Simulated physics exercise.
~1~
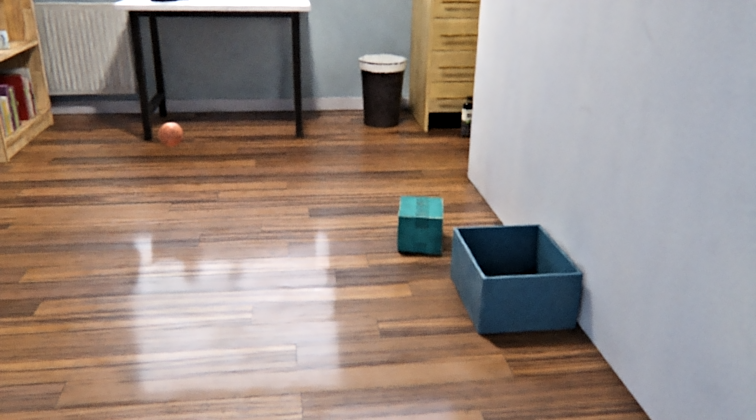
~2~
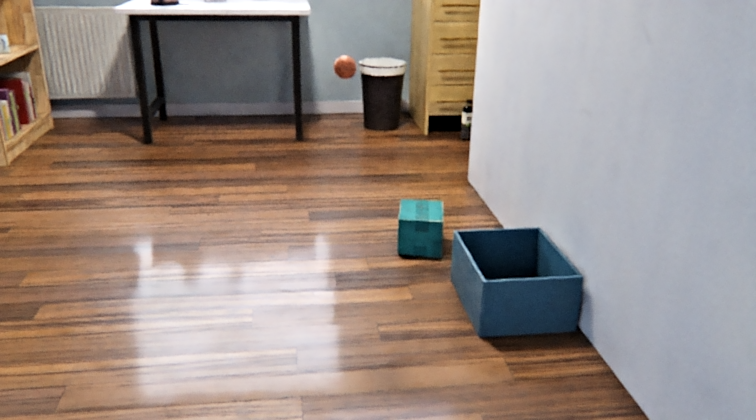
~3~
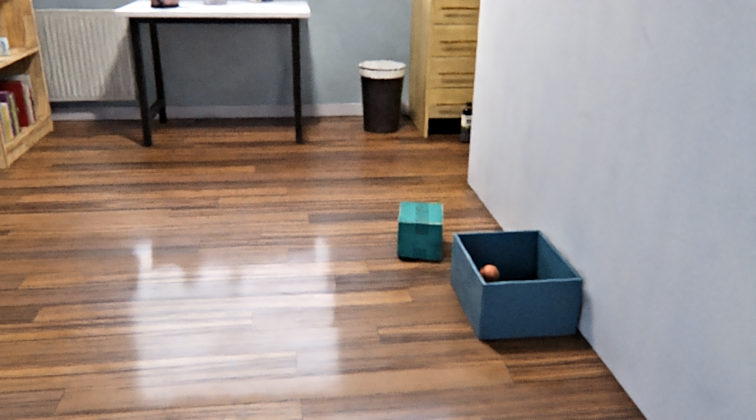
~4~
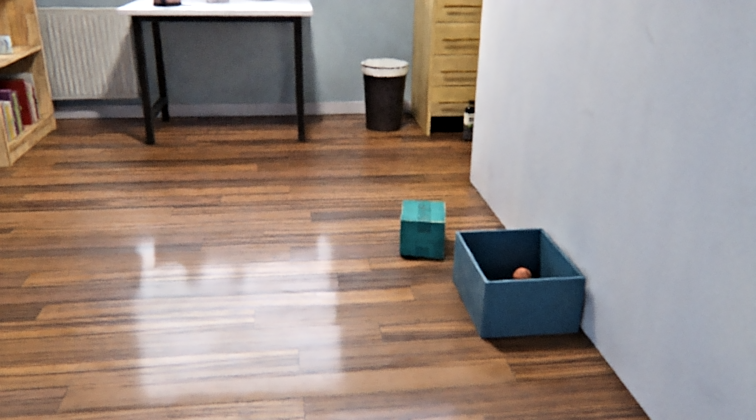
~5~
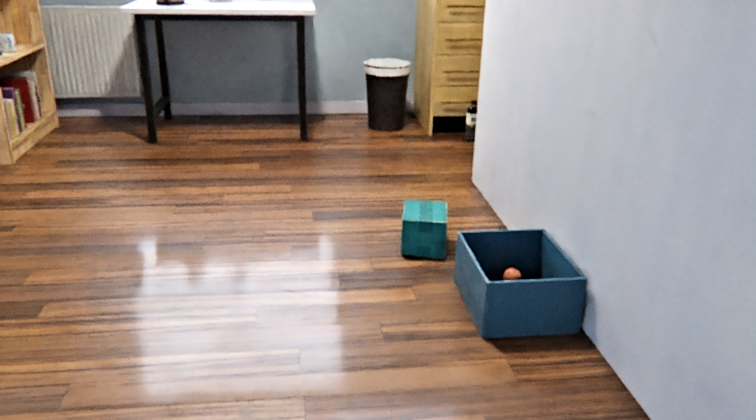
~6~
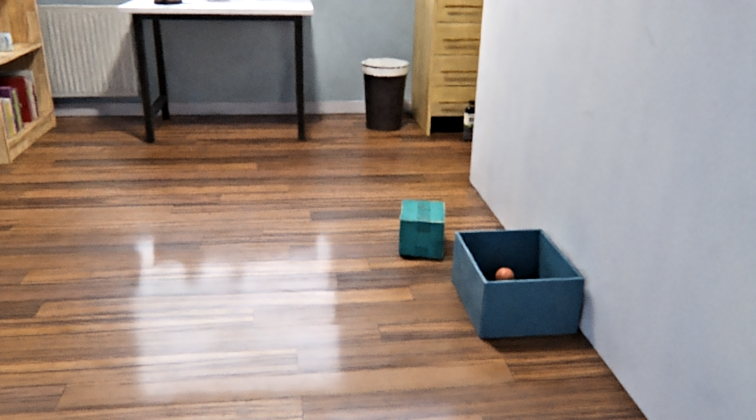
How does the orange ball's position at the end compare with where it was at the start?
At the start the ball is on the left, by the legs of the table at the back of the room. By the end it is inside the open blue box, nearer the viewer on the right.
